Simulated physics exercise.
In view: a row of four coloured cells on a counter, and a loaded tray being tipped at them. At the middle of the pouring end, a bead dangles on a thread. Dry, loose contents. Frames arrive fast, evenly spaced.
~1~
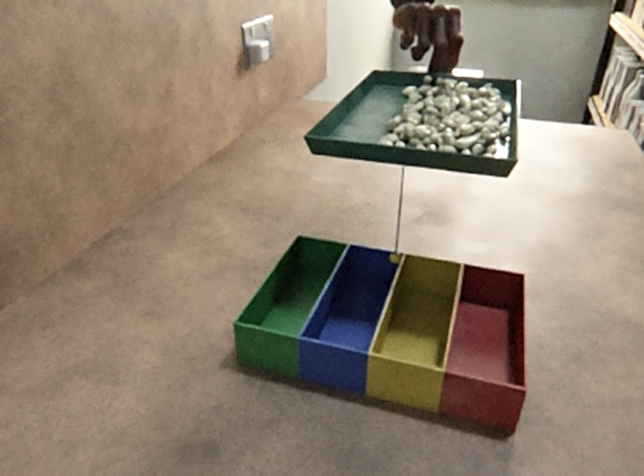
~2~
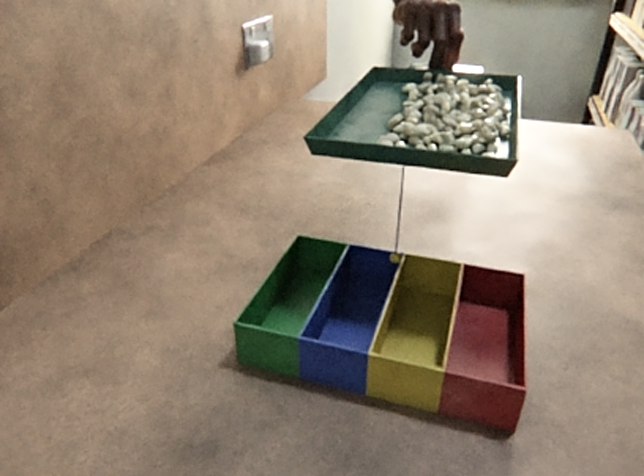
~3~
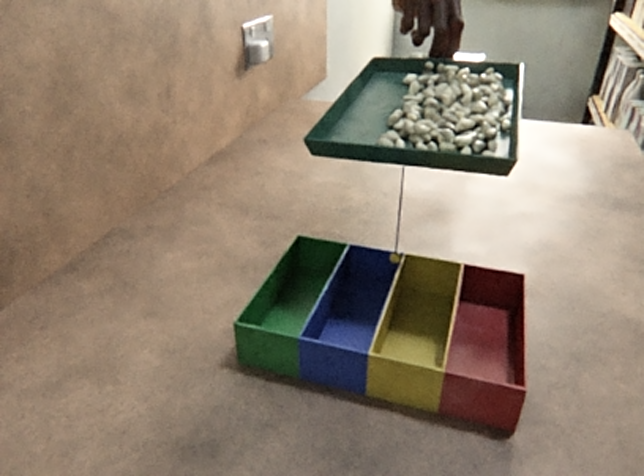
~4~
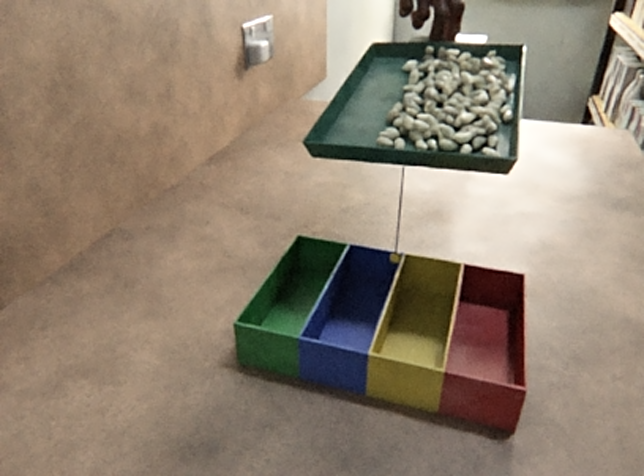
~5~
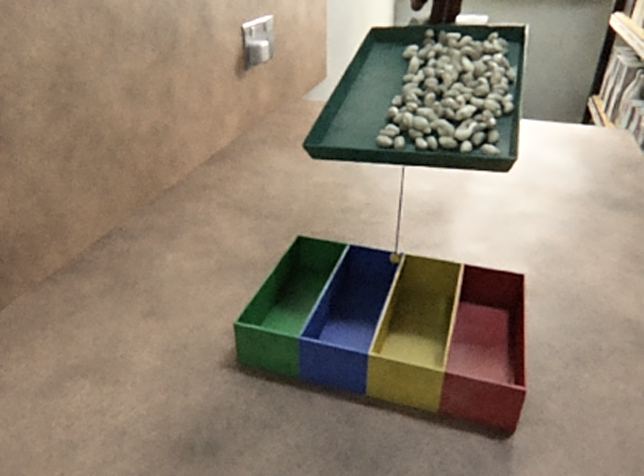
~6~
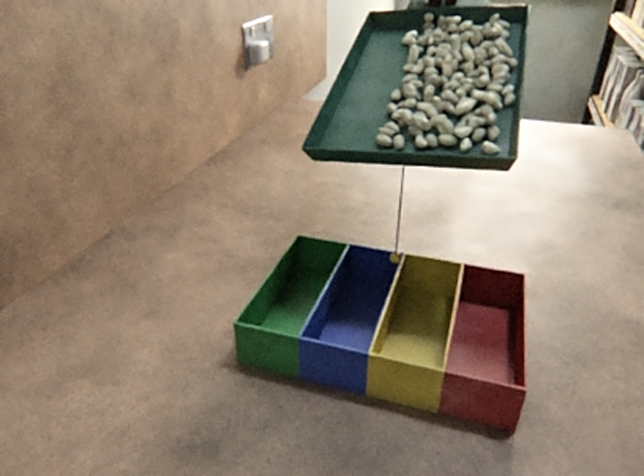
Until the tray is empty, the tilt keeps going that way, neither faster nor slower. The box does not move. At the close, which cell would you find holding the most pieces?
You would find the most in the green cell.
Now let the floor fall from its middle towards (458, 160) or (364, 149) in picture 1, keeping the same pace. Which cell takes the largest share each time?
Try 1 - that red cell. Try 2 - the green cell.
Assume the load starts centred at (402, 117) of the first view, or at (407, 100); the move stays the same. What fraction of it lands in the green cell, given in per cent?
Respectively 50 and 40 in a hundred.
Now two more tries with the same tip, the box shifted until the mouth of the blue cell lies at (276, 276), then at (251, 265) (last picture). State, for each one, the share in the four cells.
First about 100, then 90 per cent.
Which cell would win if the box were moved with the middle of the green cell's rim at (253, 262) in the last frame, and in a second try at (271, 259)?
The blue one; the cell in blue.
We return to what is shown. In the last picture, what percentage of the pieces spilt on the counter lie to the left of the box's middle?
Some 90 per cent.
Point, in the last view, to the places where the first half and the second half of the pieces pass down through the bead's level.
About (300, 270) to begin with, then about (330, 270).
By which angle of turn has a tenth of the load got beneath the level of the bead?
Somewhere near 90°.
Soon after the last picture, tray tipped steeply; nearly all on the tray; a stray few falling or outside the box.
A little later, tray tipped past a quarter turn; about a third on the tray; about a quarter in the green cell; a small part in the blue cell; a stray few in the yellow cell; about a quarter falling or outside the box.
Later still, tray tipped past a quarter turn; about half in the green cell; about a quarter in the blue cell; a small part in the yellow cell; a stray few in the red cell; a small part falling or outside the box.
At rest, tray tipped past a quarter turn; about half in the green cell; about a quarter in the blue cell; a small part in the yellow cell; a stray few in the red cell; a small part outside the box.
